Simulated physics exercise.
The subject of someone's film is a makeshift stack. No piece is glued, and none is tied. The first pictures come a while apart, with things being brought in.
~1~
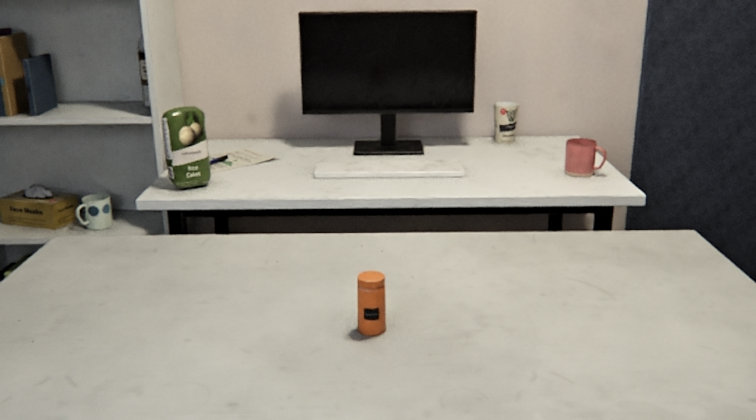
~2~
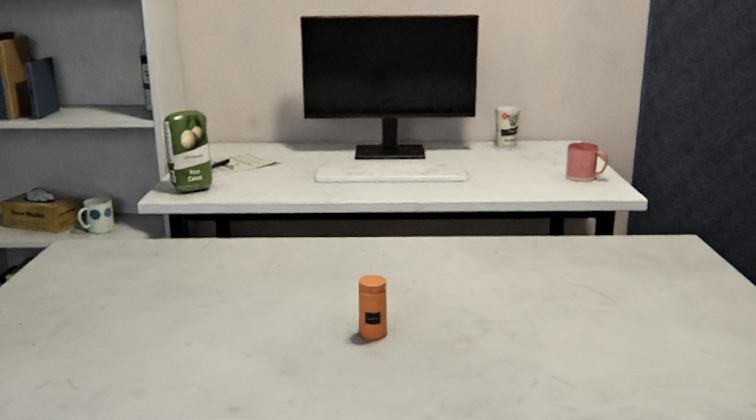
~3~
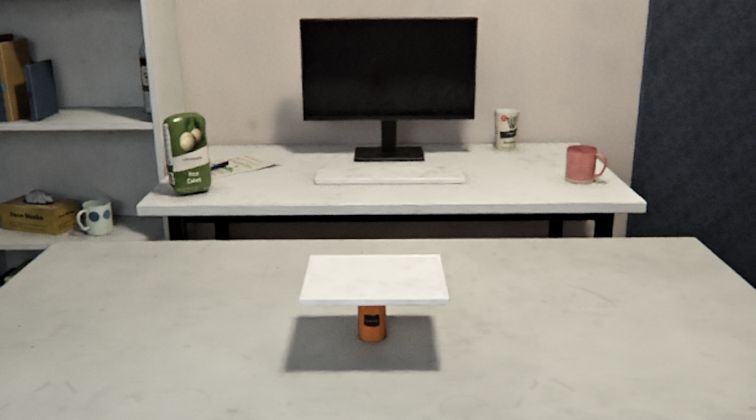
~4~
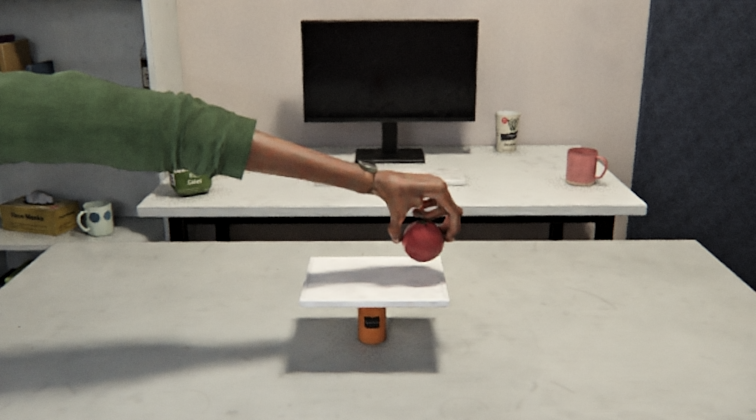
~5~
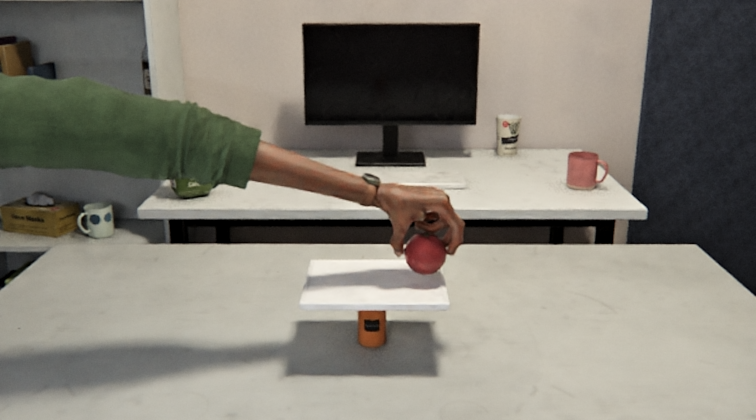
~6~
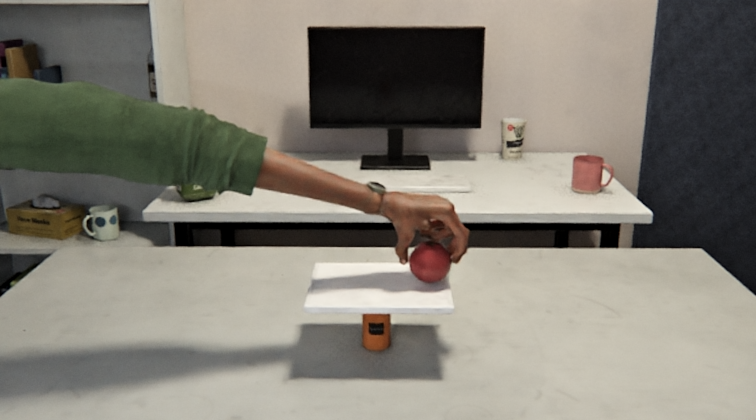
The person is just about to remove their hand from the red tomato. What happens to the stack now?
The stack tumbles down.
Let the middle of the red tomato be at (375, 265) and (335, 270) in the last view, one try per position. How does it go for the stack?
First case: It remains standing; second case: It collapses.
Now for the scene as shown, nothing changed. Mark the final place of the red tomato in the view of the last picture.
Around (445, 324).
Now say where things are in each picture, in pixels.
In the first frame, the last thing is not in view yet; orange shaker (372, 303).
In the second frame, the last thing is not in view yet; orange shaker (373, 307).
In the third frame, the last thing is not in view yet; orange shaker (372, 310).
The fourth frame shows coming down; red tomato (423, 241); orange shaker (372, 311).
The fifth frame shows coming down; red tomato (426, 253); orange shaker (372, 314).
The sixth frame shows set down, still held; red tomato (430, 262); orange shaker (377, 318).
Then, 0.40 s later than the last frame, red tomato now fallen; white lid on its side.
Then, 0.90 s later than the last frame, orange shaker tilted by 50°; white lid tilted by 37°.
When it is over, fallen, white lid and red tomato; lying over in the stack, orange shaker. End places, in pixels of the last picture, red tomato near (445, 325). The stack gives way.
